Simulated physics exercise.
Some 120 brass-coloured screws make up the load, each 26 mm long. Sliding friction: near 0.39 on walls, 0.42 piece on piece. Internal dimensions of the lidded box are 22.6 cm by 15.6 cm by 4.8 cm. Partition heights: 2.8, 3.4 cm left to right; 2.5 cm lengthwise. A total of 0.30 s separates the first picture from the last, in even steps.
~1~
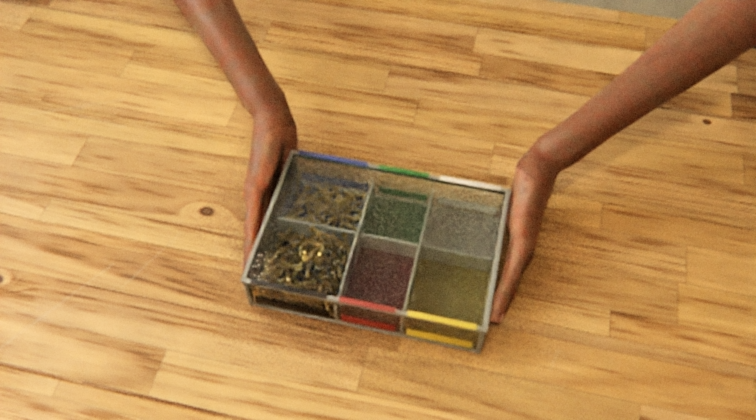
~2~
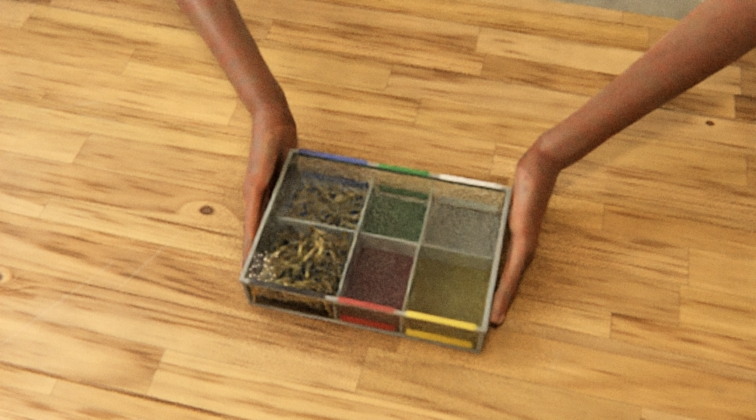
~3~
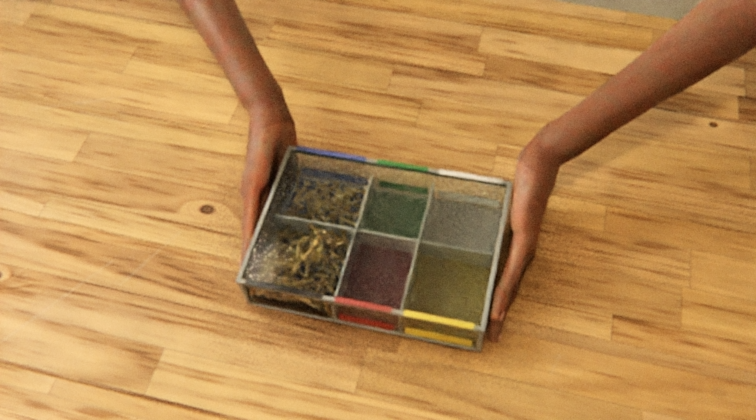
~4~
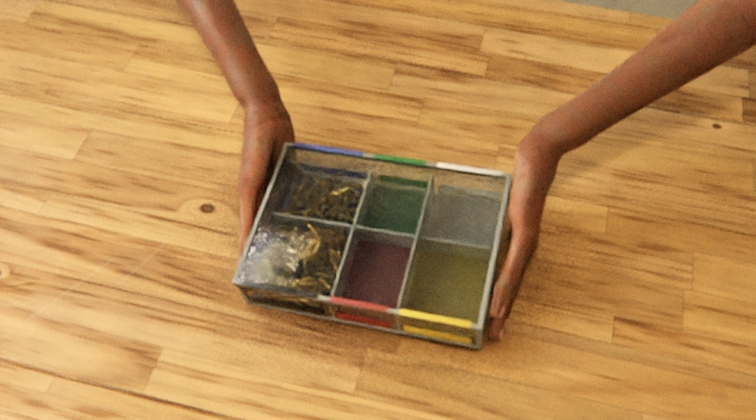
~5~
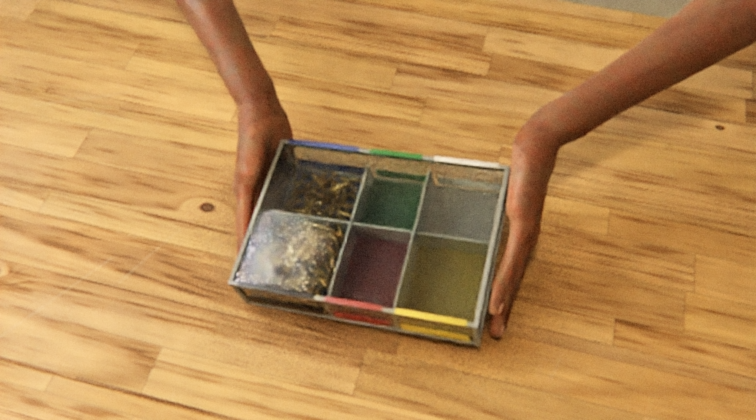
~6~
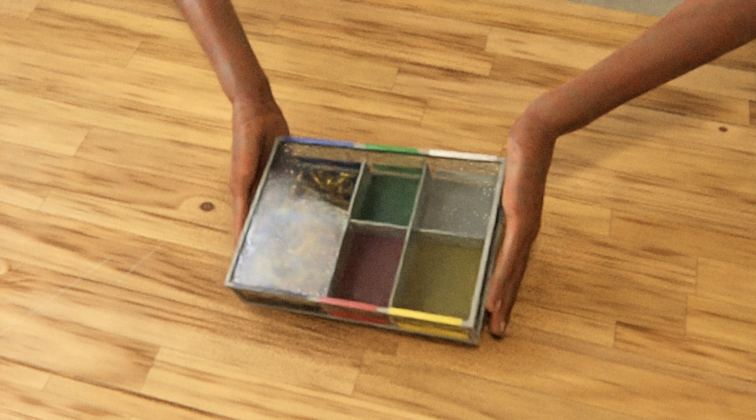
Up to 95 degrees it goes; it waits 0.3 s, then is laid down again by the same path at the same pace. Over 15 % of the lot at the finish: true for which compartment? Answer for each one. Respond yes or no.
Red compartment: No; blue compartment: Yes; green compartment: No; yellow compartment: No; white compartment: No; black compartment: Yes.
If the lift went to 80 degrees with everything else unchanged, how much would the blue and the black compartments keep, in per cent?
In per cent, blue 30 and black 70.
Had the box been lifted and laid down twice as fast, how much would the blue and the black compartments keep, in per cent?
You'd end up with blue at 25 percent and black at 75 percent.
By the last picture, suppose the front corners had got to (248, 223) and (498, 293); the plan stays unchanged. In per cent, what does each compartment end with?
Red 0, blue 80, green 15, yellow 0, white 0, black 5.
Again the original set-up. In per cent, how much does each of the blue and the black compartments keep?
In the blue compartment 25 percent, in the black 75 percent.
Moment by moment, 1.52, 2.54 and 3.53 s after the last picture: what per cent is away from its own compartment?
First 5, next 5, last 5.
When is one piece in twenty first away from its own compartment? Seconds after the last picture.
That happens at about 2.85 s on the clock.
Then, 1.52 s after the last picture, tilt 95 degrees; blue 30 %, black 70 %.
Then, 2.54 s after the last picture, tilt 47 degrees; blue 30 %, black 70 %.
Then, 3.53 s after the last picture, tilt 0 degrees; blue 25 %, black 75 %.
In the end, red 0 %, blue 25 %, green 0 %, yellow 0 %, white 0 %, black 75 %.
